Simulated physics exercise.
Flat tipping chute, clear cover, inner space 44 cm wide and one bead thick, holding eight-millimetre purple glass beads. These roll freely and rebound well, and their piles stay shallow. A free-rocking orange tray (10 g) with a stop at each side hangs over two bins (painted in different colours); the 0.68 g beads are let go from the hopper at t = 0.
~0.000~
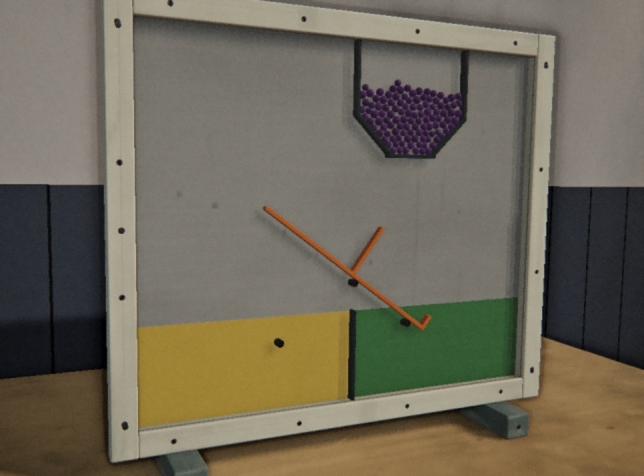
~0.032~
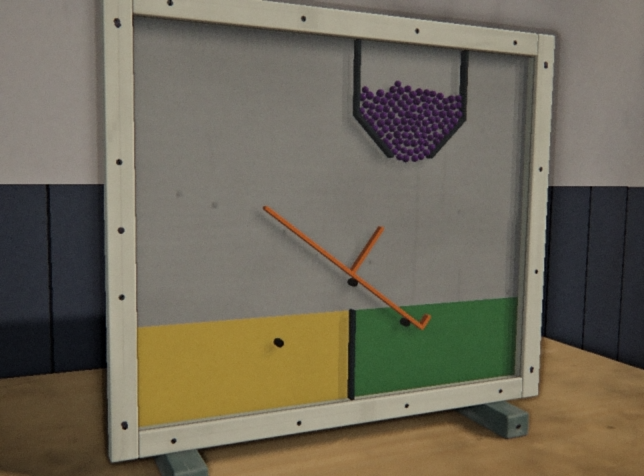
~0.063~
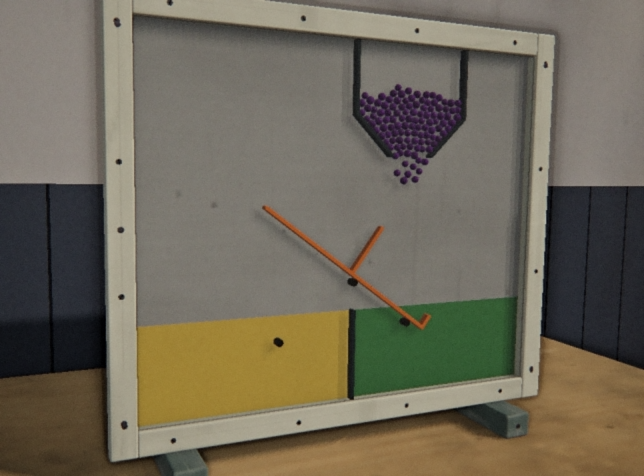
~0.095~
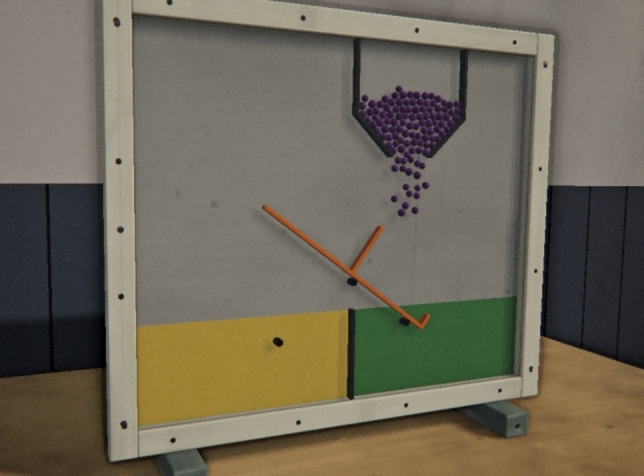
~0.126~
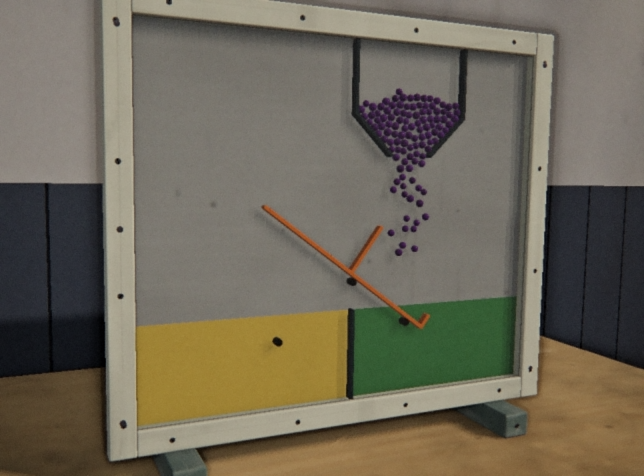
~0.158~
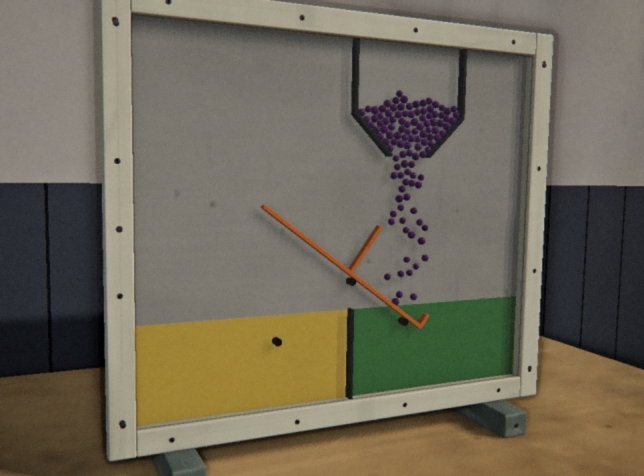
The clip opens on a framed upright panel with a hopper of purple beads above a tilted orange tray, its right end down, over yellow and green sections. The hopper's bottom opens and beads drop in a loose, lengthening stream, reaching the tray's lower right part while the tray stays still.
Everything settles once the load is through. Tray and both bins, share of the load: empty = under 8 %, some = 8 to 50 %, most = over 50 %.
Green bin = most; yellow bin = empty; tray = some.
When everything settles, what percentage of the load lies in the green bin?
Around 80 %.
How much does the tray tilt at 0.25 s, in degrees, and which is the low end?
Tilt: About 35 degrees; low end: Right.
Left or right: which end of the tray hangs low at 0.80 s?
The tray's right end is the low one.
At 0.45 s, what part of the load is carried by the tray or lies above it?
Roughly 55 percent.
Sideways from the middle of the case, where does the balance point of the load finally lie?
About 13 cm right.
After 0.25 s, 50 % have left the hopper; tray right end down 36°; on or over it 40 %, past it to the left 0 %, to the right 5 %.
After 0.80 s, 100 % have left the hopper; tray right end down 36°; on or over it 25 %, past it to the left 0 %, to the right 75 %.
All still by 1.7 s, green bin 80 %, yellow bin 0 %, tray 20 %; tray right end down 36°.
